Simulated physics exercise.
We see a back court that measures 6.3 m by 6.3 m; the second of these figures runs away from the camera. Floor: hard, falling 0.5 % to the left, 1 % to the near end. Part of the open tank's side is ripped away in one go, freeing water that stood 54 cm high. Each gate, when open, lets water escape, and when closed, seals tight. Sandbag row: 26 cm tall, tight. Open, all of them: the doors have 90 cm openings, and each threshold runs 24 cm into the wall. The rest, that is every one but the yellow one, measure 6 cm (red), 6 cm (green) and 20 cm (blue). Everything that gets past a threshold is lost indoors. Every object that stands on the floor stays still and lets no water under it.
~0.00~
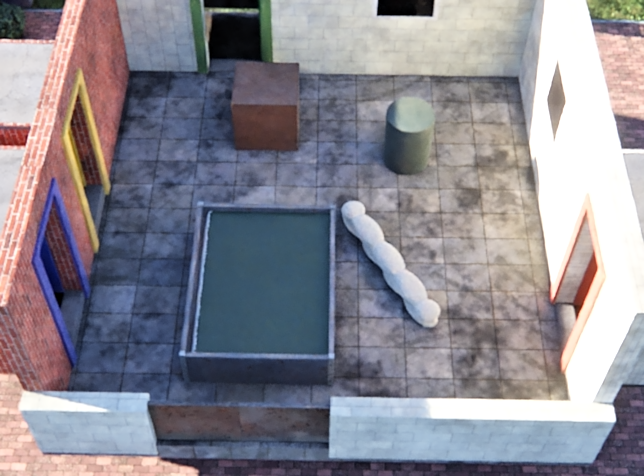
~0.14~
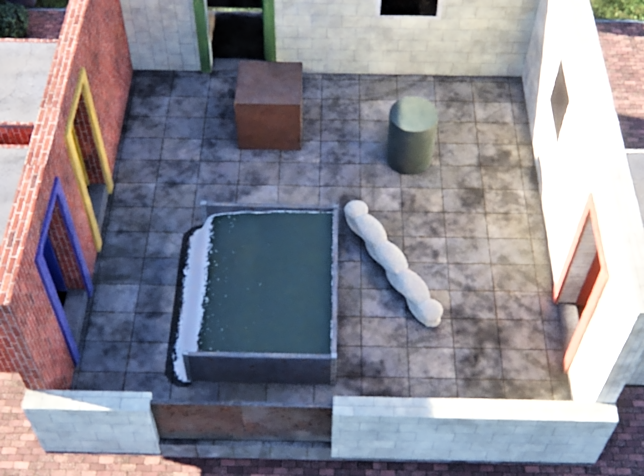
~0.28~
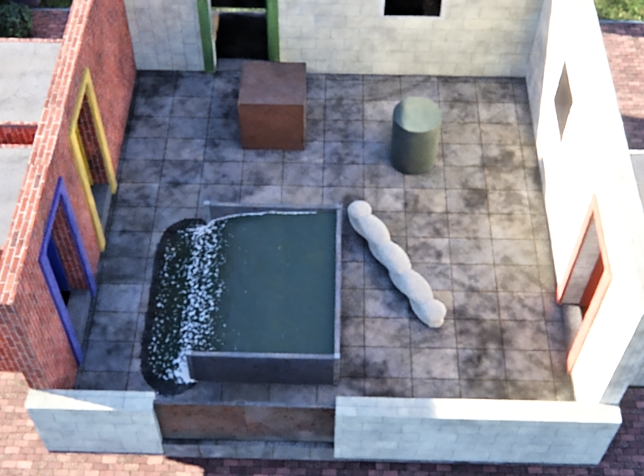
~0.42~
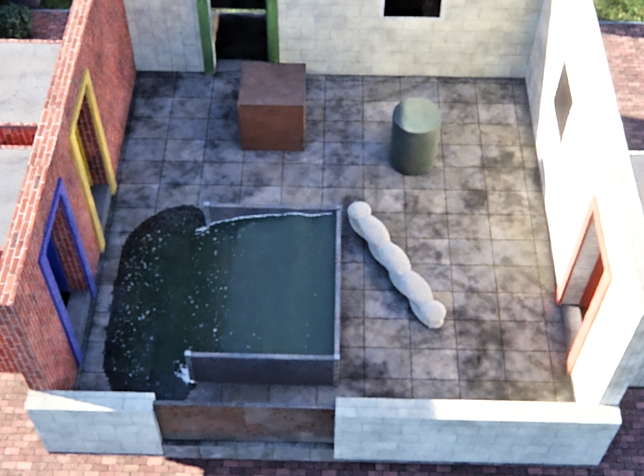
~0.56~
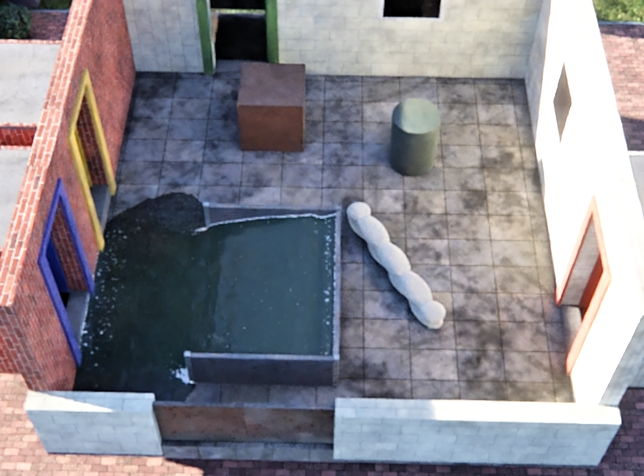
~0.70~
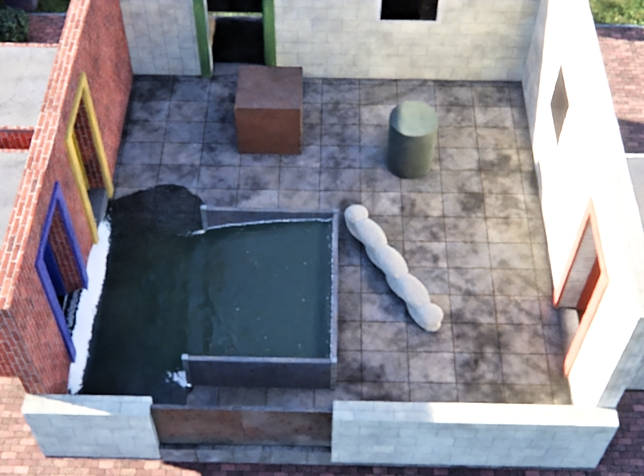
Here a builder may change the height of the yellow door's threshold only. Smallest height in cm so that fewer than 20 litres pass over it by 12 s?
I would say 19 cm.
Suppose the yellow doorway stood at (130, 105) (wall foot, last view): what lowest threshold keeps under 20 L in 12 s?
9.0 cm.
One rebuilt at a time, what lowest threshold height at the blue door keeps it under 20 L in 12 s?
The blue door needs around 34 cm.
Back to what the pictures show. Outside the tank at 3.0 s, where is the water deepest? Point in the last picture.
Around pixel (64, 429).
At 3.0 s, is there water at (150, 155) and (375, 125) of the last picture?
First soaked, then untouched.
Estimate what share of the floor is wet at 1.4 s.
Some 20 per cent of it.
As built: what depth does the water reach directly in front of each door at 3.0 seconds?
In cm: Red 0, yellow 15, green 10, blue 23.
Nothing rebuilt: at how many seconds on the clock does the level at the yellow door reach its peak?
It peaks at about 1.6 s.
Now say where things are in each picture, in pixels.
In the first frame, the open tank at (262, 280) is whole and still, 54 cm deep; the yellow door at (88, 172) is dry.
In the second frame, the gap is at (200, 294), the front 0.2 m out at (174, 374); the back of the open tank holds 54 cm.
In the third frame, the front is at (147, 349), 0.7 m from the gap at (204, 295); 1.4 m2 of floor is wet, 54 cm left at the back.
In the fourth frame, water pours out at (203, 296) and has run 1.1 m, to (110, 349); about 8 cm deep outside, 53 cm at the back.
In the fifth frame, the front is at (76, 378), 1.5 m from the gap at (203, 297); 4.3 m2 of floor is wet, 47 cm left at the back.
In the sixth frame, water pours out at (200, 300) and has run 1.7 m, to (65, 332); about 9 cm deep outside, 45 cm at the back; water is at the yellow door at (92, 176).
After 1.4 s water covers 20 % of the floor, deepest (40 cm) near (86, 317); 25 cm at the yellow door, 1 litre in over its 23 cm threshold.
After 3.0 s water covers 40 % of the floor, deepest (30 cm) near (64, 429); 15 cm at the yellow door, 7 litres in over its 23 cm threshold.
After 12.0 s water covers 95 % of the floor, deepest (10 cm) near (64, 429); 7 cm at the yellow door, 7 litres in over its 23 cm threshold.
At the yellow door as built, the water arrived by 0.7 s and peaked near 26 cm at 1.6 s.
With a threshold of 16 cm, 42 litres would have come in within the 12 s; with 21.5 cm, 11 litres. So under 20 litres takes about 19 cm.
